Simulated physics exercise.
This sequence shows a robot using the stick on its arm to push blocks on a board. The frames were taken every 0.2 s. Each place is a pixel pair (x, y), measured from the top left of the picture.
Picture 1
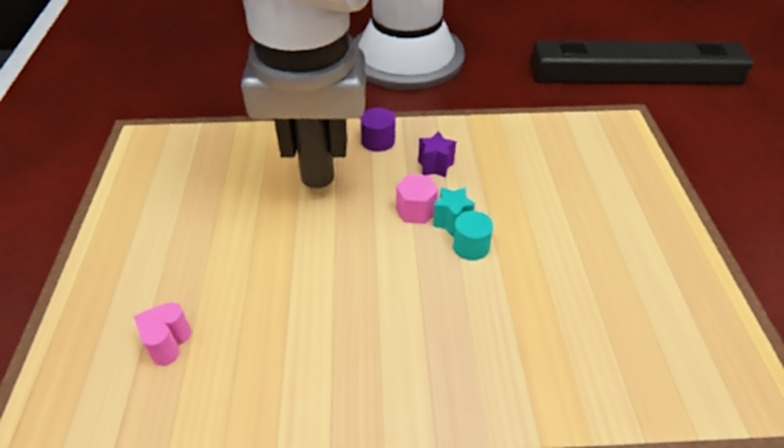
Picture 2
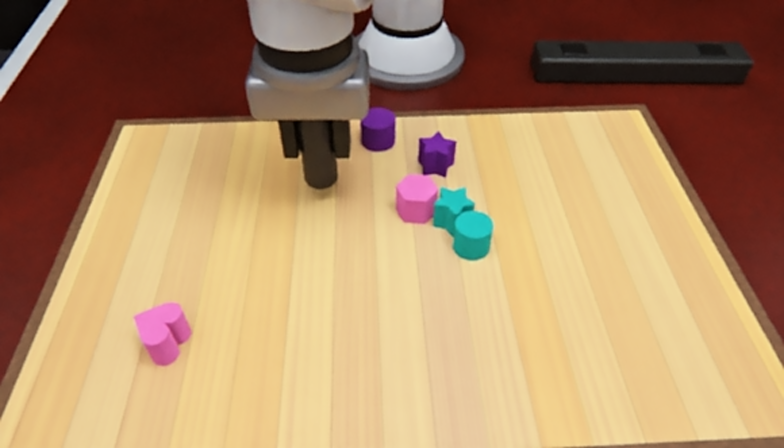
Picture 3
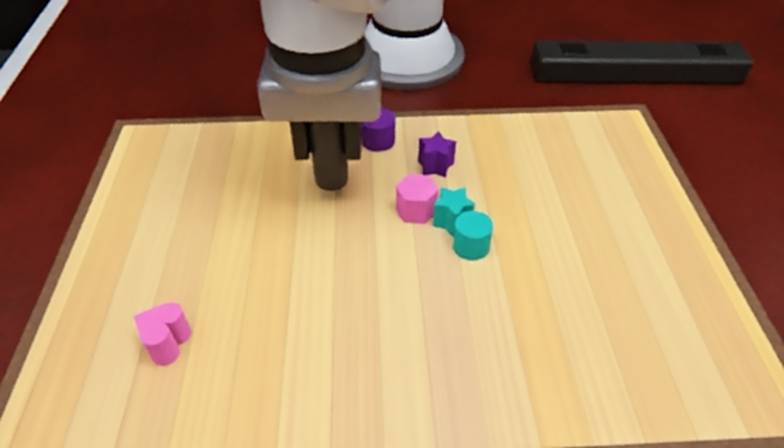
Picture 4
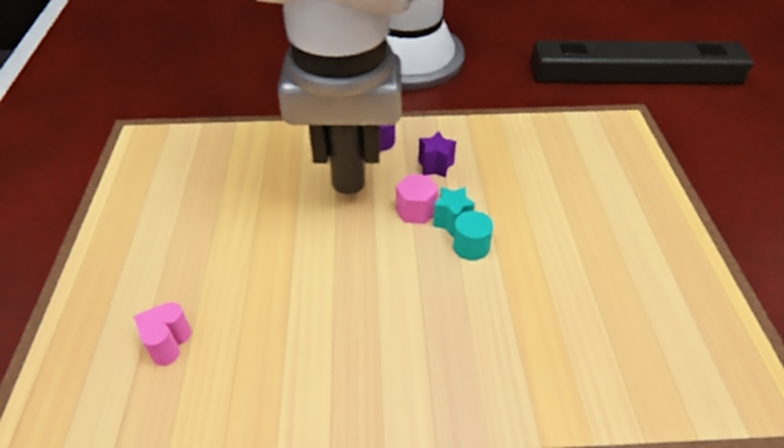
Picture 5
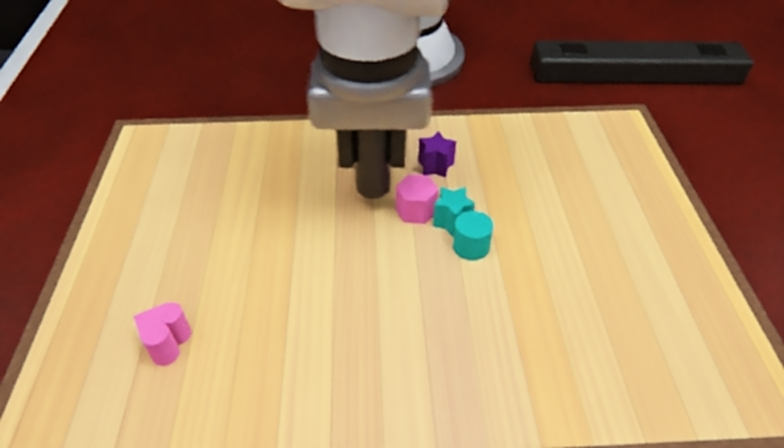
A robot arm with a dark stick slides steadily to the right over a pale striped wooden board, seen from above by a still camera. A pink heart lies at lower left, while a purple cylinder, purple star, pink hexagon, turquoise star and turquoise cylinder sit around the upper middle. The arm gradually covers the purple cylinder and nears the pink hexagon, and the blocks stay still.
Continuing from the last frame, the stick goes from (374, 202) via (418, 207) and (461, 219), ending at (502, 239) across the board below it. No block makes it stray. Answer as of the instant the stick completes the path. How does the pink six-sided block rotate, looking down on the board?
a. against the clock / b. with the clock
(a)
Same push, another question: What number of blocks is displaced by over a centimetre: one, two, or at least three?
Moved: More than two.
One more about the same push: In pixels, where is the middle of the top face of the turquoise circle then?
Pixel (501, 243).
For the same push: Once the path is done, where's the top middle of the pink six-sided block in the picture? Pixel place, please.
I'd expect the centre of its top face to be at (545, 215).
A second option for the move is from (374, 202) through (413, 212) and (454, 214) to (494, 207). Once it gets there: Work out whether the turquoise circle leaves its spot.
It is carried off its spot.
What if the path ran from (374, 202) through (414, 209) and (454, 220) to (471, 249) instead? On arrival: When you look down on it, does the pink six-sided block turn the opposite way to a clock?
Going by the path, yes.
On the path given first. One third of the way, stick (419, 194); pink six-sided block (456, 192); turquoise star-shaped block (490, 203), turned 15° clockwise; turquoise circle (493, 233).
Two thirds of the way, stick (463, 206); pink six-sided block (502, 202), turned 10° anticlockwise; turquoise star-shaped block (539, 210); turquoise circle (494, 233).
At the end, stick (505, 226); pink six-sided block (545, 215), turned 40° anticlockwise; purple star-shaped block still; turquoise star-shaped block (581, 211), turned 25° anticlockwise; turquoise circle (501, 243).
